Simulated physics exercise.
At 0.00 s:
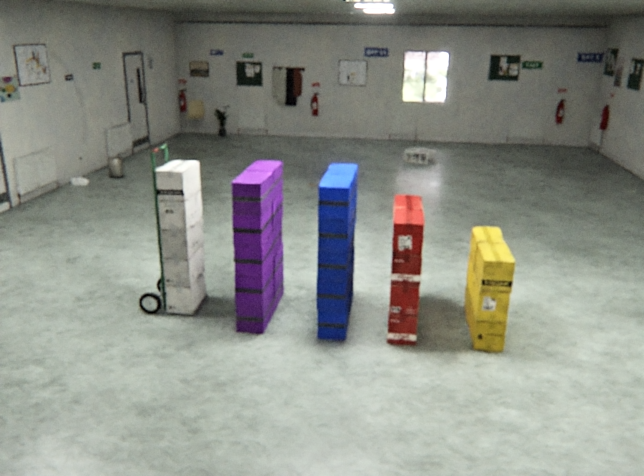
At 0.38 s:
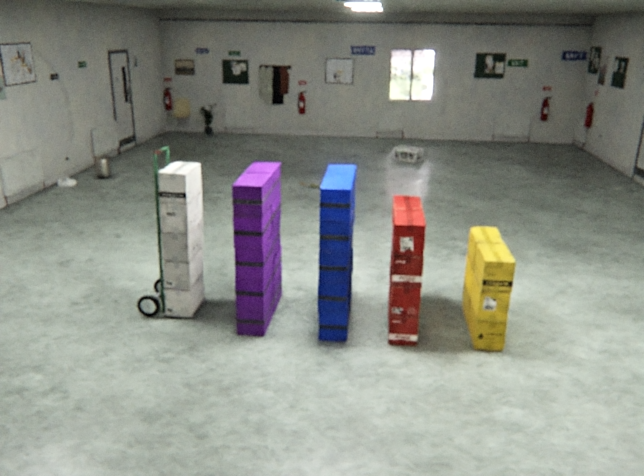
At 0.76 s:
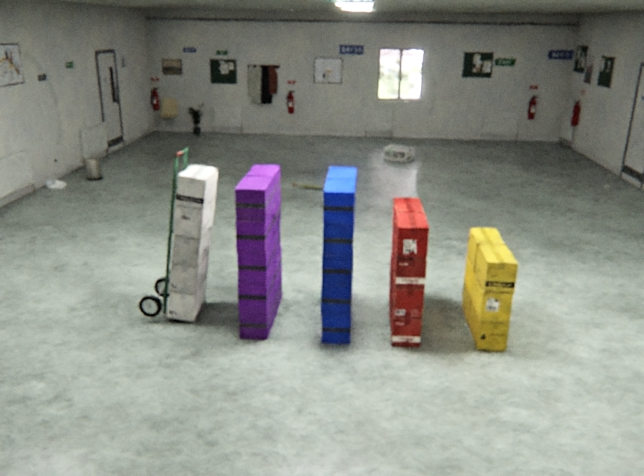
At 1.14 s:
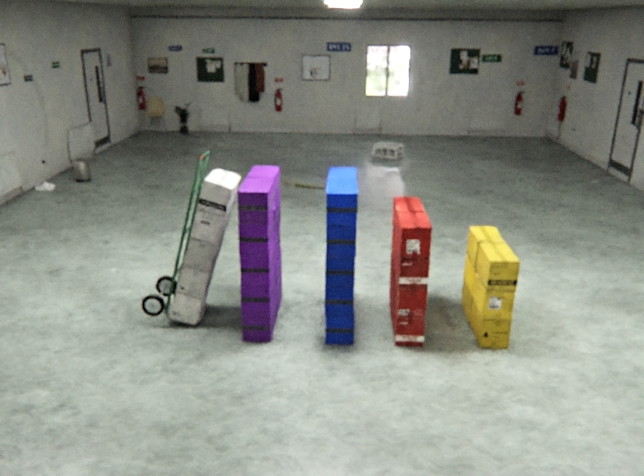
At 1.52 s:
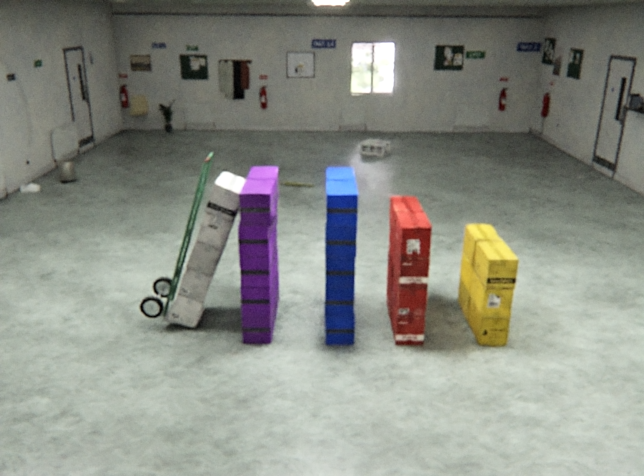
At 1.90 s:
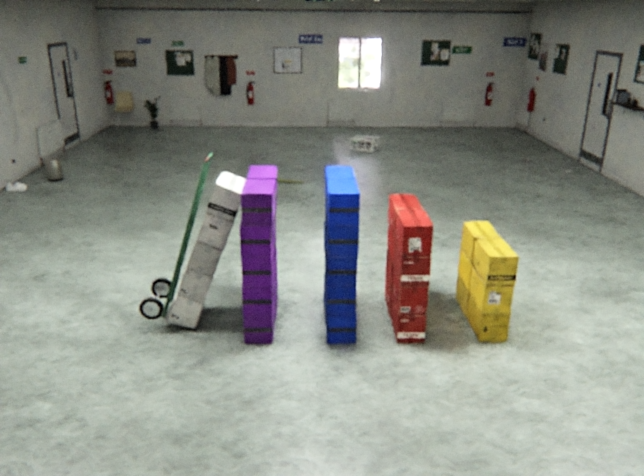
Hand truck with a white carton stack tilting forward to lean against the purple stack, beside standing blue, red and yellow stacks.
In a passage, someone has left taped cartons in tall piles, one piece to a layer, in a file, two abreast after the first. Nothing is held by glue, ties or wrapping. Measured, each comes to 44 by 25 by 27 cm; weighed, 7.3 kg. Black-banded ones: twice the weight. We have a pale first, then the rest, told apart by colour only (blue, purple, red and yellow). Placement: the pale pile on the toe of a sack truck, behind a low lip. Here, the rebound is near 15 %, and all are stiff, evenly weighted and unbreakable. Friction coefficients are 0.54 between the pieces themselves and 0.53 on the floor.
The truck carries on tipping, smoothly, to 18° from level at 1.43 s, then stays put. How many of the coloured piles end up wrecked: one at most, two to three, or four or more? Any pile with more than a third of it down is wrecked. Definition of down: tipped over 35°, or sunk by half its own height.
One at most.
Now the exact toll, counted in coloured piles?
Count: 0.
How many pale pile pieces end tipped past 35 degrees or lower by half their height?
The number you get is 0.
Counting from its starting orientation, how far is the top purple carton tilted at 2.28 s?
About 0 degrees.
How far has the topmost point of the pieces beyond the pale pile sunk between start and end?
I make it close to 0 cm.
Around 1.96 s, 0 of the pale pile down; none of the 34 other cartons down.
Finally (2.5 s), 0 of the pale pile down; none of the 34 other cartons down; top purple carton unmoved; top red carton unmoved. No coloured pile is wrecked. Seen by the last camera, middles, top purple carton near (259, 202), top red carton near (413, 232).
